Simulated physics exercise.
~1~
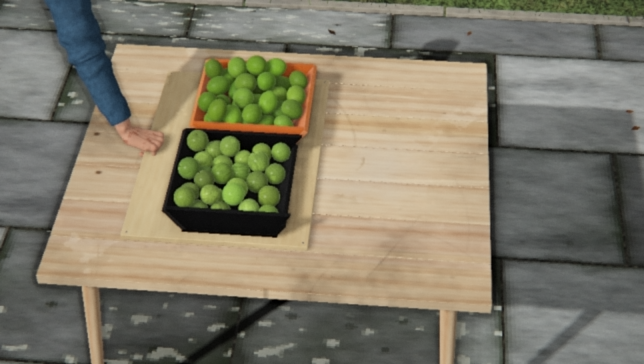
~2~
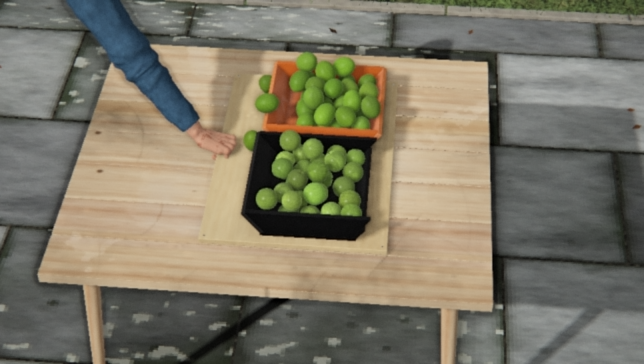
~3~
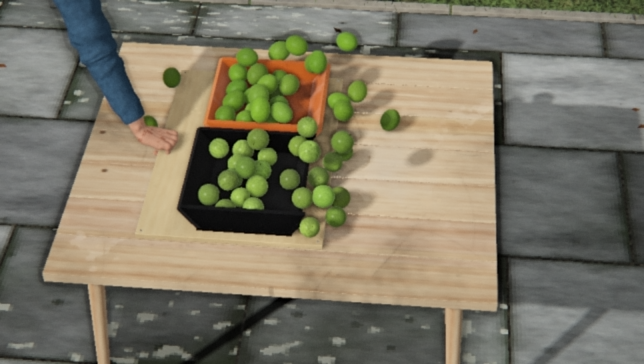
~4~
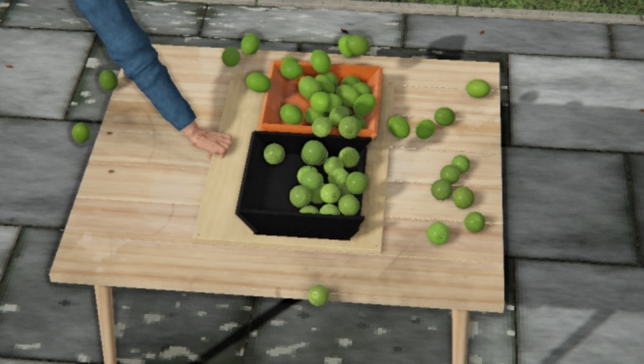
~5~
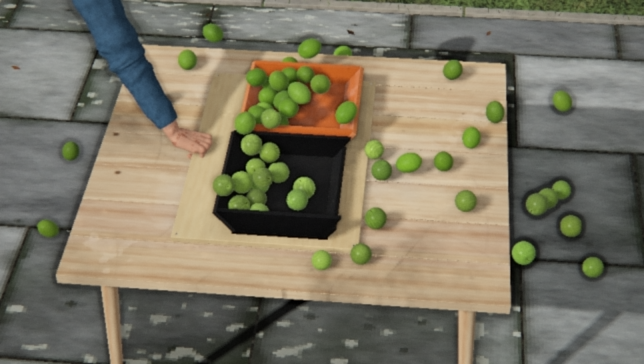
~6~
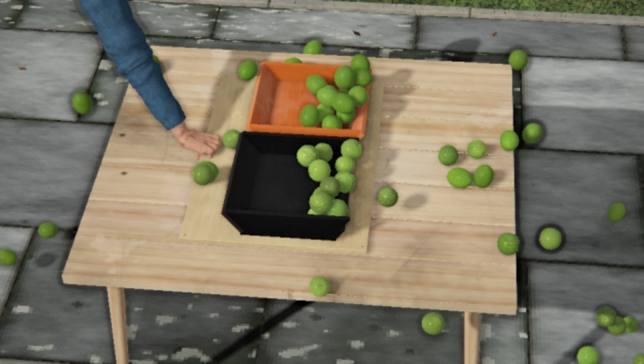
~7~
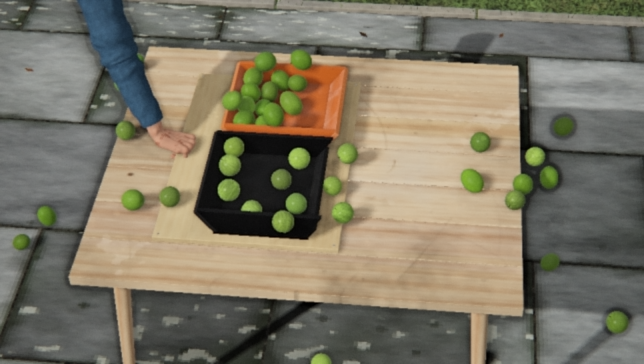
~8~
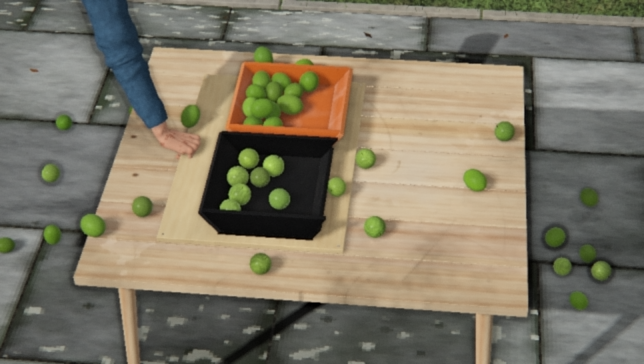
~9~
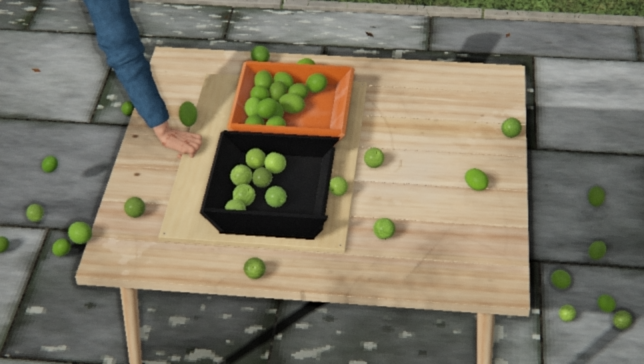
Hand sliding a board back and forth under orange and black crates, spilling green apples across table and paving, then stopping.
